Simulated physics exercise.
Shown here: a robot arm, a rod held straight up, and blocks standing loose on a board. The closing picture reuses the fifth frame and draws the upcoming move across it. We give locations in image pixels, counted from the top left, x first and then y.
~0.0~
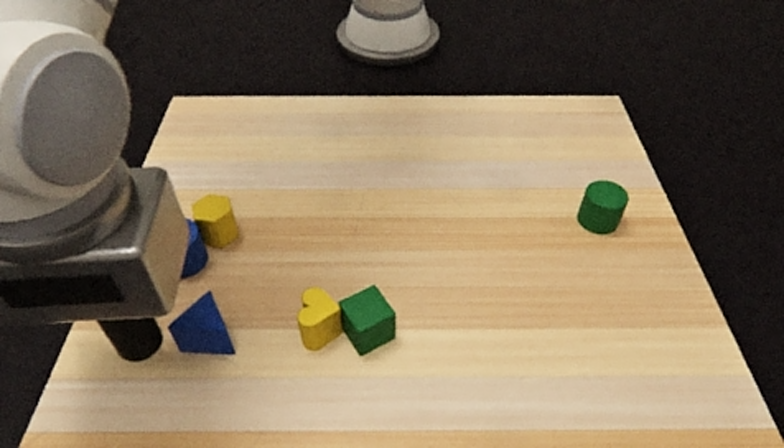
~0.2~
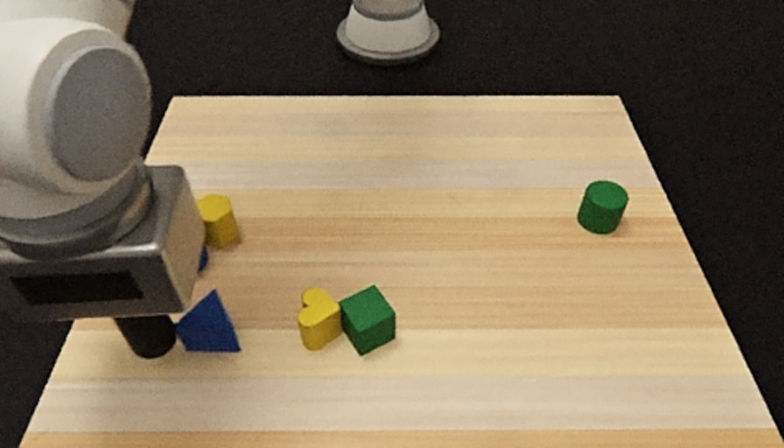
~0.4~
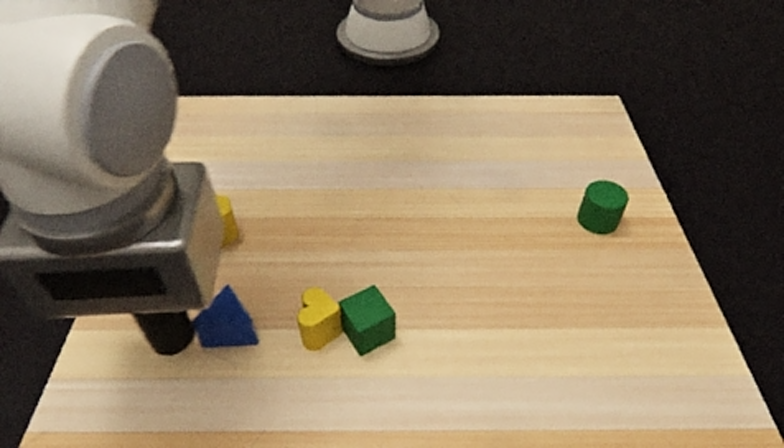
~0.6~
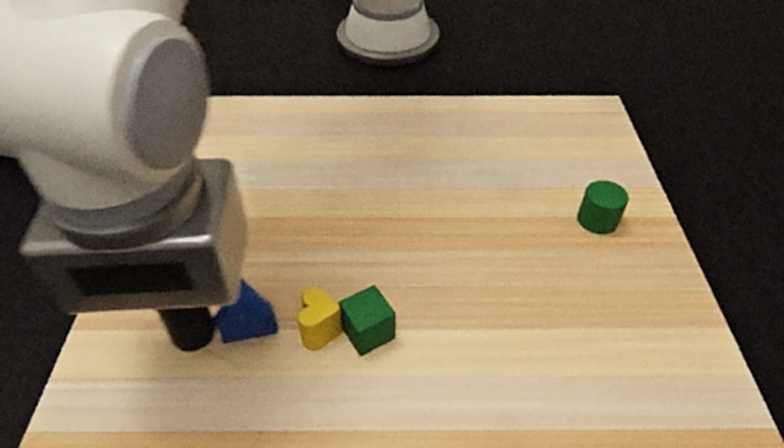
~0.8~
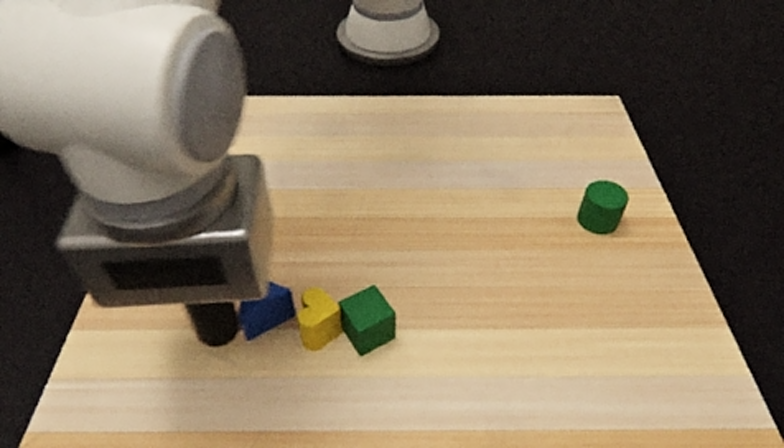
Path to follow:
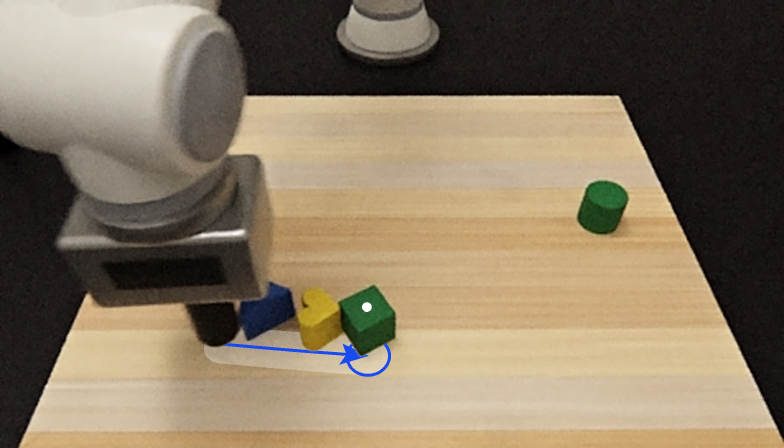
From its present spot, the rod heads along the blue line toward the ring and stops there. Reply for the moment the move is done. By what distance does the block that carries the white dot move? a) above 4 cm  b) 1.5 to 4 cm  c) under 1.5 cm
The correct letter is b.
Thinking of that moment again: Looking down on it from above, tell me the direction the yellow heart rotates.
It swings round anticlockwise.
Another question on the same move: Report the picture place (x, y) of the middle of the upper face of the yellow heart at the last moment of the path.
It will end up at (346, 298).
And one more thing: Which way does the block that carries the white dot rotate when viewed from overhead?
Rotation: Clockwise.
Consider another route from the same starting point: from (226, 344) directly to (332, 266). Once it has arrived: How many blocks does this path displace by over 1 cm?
By the end of the path, one block has moved more than about a centimetre.
The drawn path runs from (226, 344) directly to (368, 356); the dot is on the green square.
The first path, step by step. One third of the way, rod (269, 334); blue triangular block (279, 292), turned 65° anticlockwise.
Two thirds of the way, rod (318, 338); blue triangular block (282, 291), turned 80° anticlockwise; yellow heart (336, 300), turned 65° anticlockwise; green square (378, 300), turned 25° clockwise.
At the end, rod (368, 342); blue triangular block (282, 291), turned 80° anticlockwise; yellow heart (346, 298), turned 100° anticlockwise; green square (392, 295), turned 30° clockwise.
